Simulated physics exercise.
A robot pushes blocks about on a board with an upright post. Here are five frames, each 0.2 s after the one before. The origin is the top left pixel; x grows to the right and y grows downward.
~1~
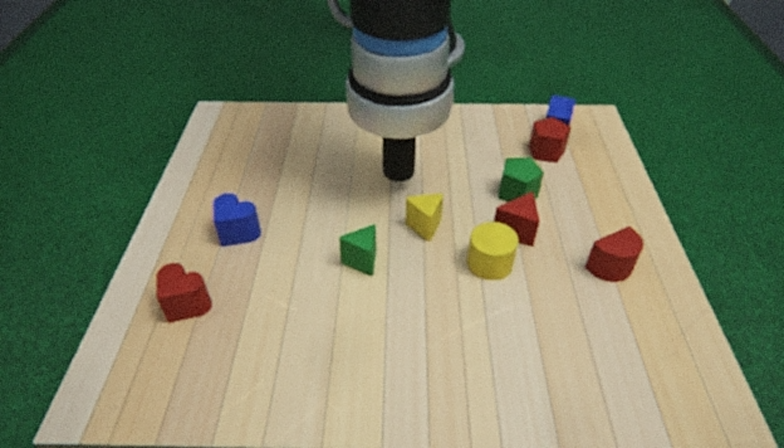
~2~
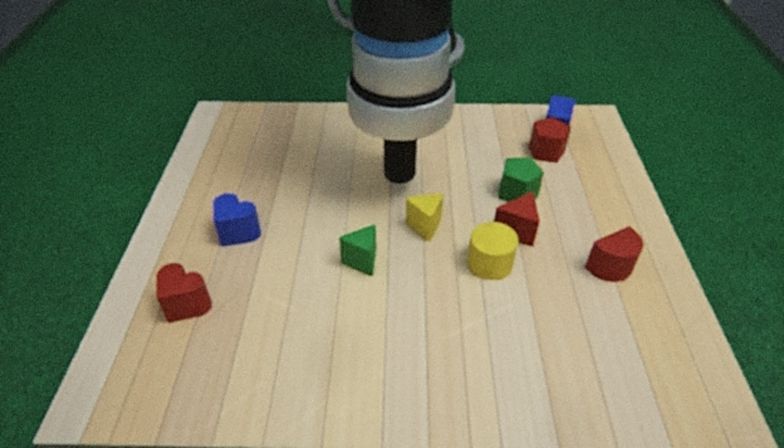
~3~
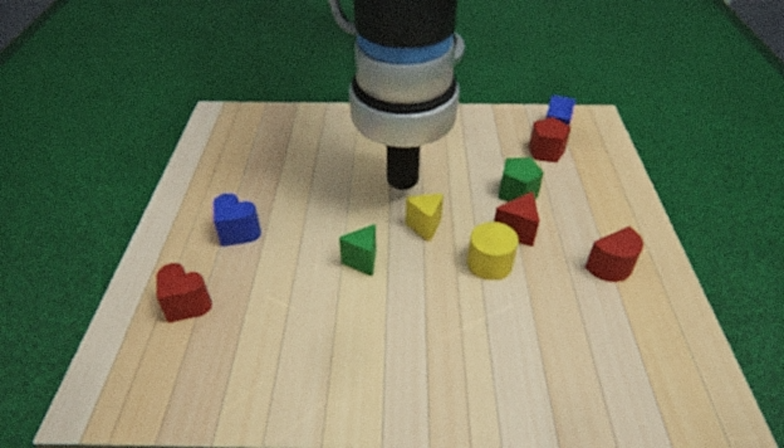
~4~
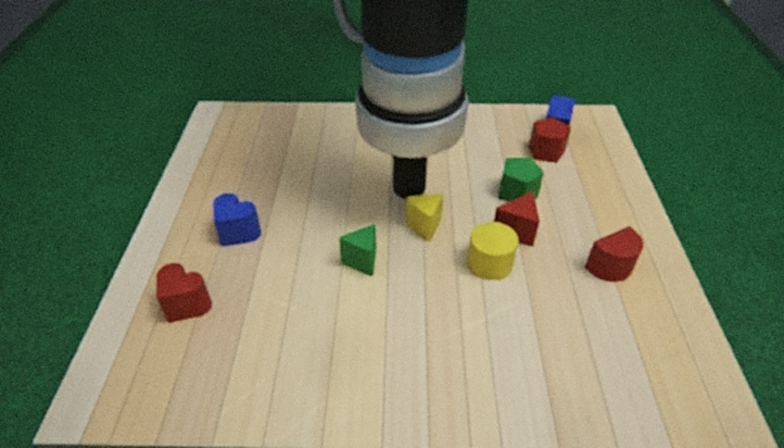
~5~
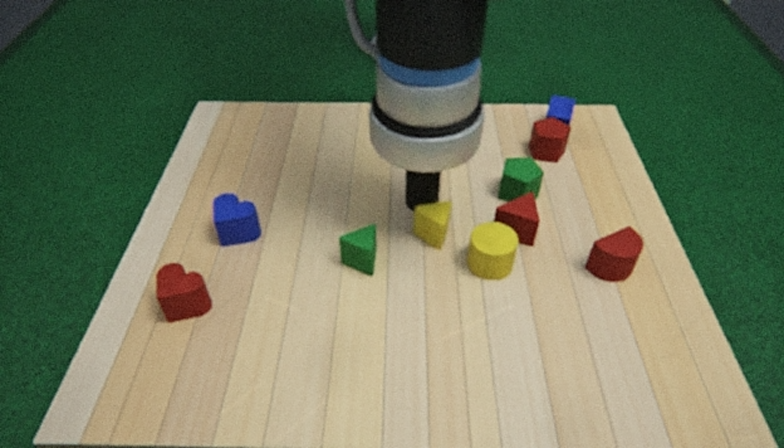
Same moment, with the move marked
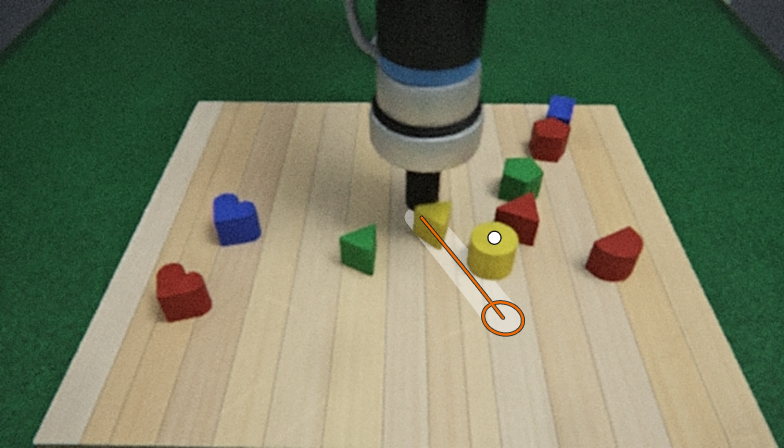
A robot arm moves slowly down and right, then nudges the yellow triangular block slightly.
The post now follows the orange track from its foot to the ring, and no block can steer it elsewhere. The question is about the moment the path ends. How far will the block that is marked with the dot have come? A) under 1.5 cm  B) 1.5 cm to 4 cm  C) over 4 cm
B.
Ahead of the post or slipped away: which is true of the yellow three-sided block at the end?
The post should keep driving it forward.
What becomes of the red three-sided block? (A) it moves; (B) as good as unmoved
Letter B.
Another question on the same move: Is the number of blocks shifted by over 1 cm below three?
I expect so.
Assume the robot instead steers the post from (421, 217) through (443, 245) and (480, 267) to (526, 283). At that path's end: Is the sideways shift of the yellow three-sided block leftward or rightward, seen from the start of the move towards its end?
The shift is to the right of that direction.
The line goes from (421, 217) to (503, 318); the dot is on the yellow cylinder.
On the path given first. One third of the way, post at (448, 233); yellow three-sided block at (464, 242); yellow cylinder at (502, 241).
Two thirds of the way, post at (476, 267); yellow three-sided block at (498, 279), turned 35° anticlockwise; yellow cylinder at (522, 252).
At the end, post at (506, 304); yellow three-sided block at (527, 319); yellow cylinder at (525, 253); red three-sided block unmoved.
